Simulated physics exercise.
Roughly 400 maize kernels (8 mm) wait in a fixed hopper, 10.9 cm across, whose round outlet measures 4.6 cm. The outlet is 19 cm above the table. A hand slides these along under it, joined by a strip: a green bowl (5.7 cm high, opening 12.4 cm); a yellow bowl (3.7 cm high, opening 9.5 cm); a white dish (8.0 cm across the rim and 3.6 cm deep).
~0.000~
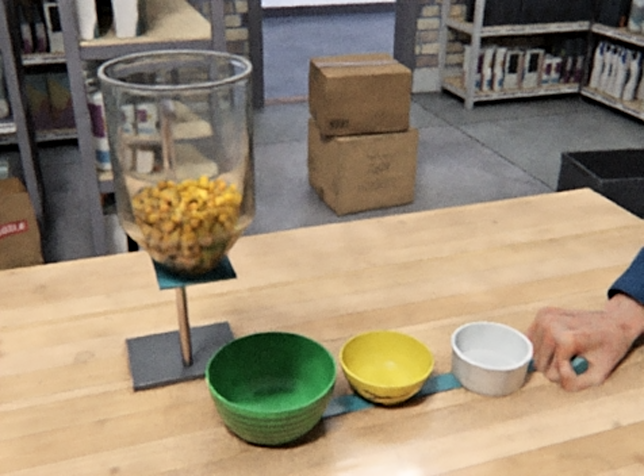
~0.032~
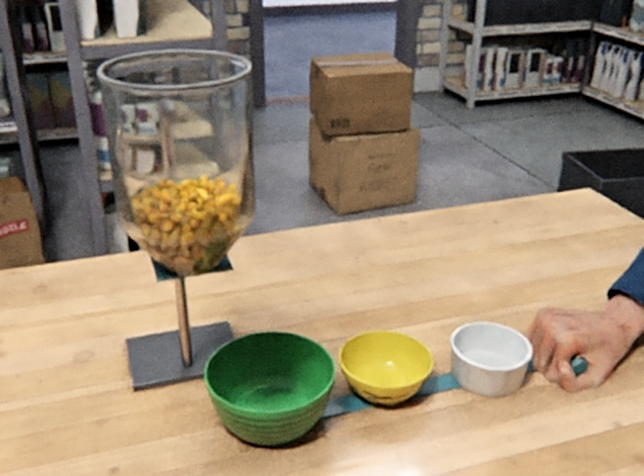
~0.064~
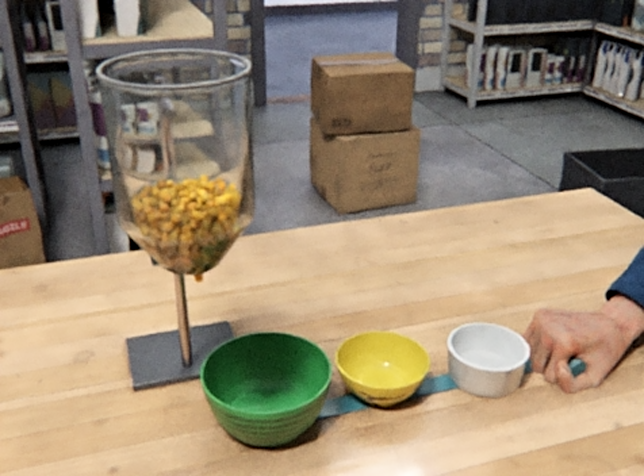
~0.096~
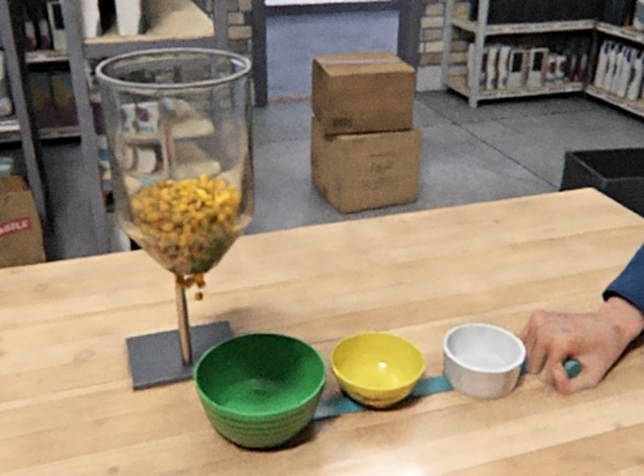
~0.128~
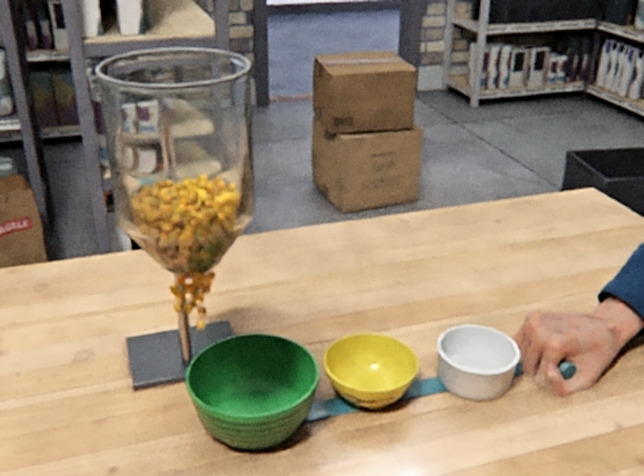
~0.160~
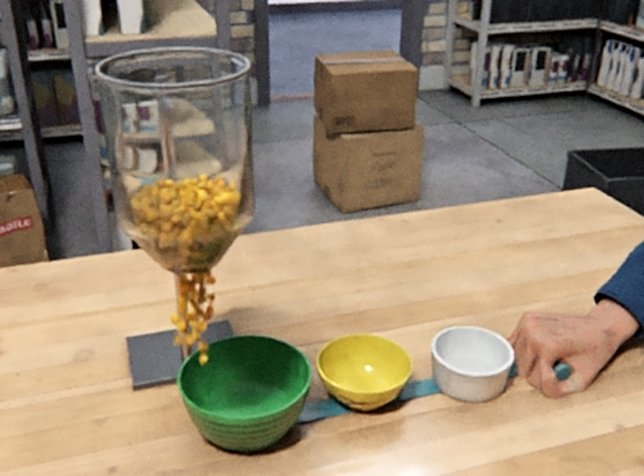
At the start, a glass funnel of yellow maize kernels stands on a wooden table beside a green bowl, a yellow bowl and a white dish joined by a strip. A hand slides the row slightly left as kernels begin dropping from the funnel, first a few, then a thicker stream.
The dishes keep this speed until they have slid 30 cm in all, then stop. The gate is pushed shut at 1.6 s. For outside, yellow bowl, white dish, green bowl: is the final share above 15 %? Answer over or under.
Outside under, yellow bowl over, white dish under, green bowl over.
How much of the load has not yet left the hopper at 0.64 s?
About 20 per cent.
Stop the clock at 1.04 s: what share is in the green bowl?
About 60 per cent by then.
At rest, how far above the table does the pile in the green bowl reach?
About 4.0 cm.
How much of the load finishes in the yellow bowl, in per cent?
Roughly 35 per cent.
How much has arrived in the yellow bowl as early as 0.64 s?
Near 5 per cent so far.
Then, at 0.64 s, green bowl 60 %, hopper 20 %, in the air 20 %; middle of all pieces on or above the table near (166, 374).
After 1.04 s, green bowl 60 %, outside 10 %, yellow bowl 35 %; middle of all pieces on or above the table near (92, 442).
After 1.41 s, green bowl 60 %, outside 10 %, yellow bowl 35 %; middle of all pieces on or above the table near (12, 459).
After 1.76 s, green bowl 60 %, outside 10 %, yellow bowl 35 %; middle of all pieces on or above the table near (12, 459).
In the end, at 2.2 s, white dish 0 %, green bowl 60 %, outside 10 %, yellow bowl 35 %, hopper 0 %.
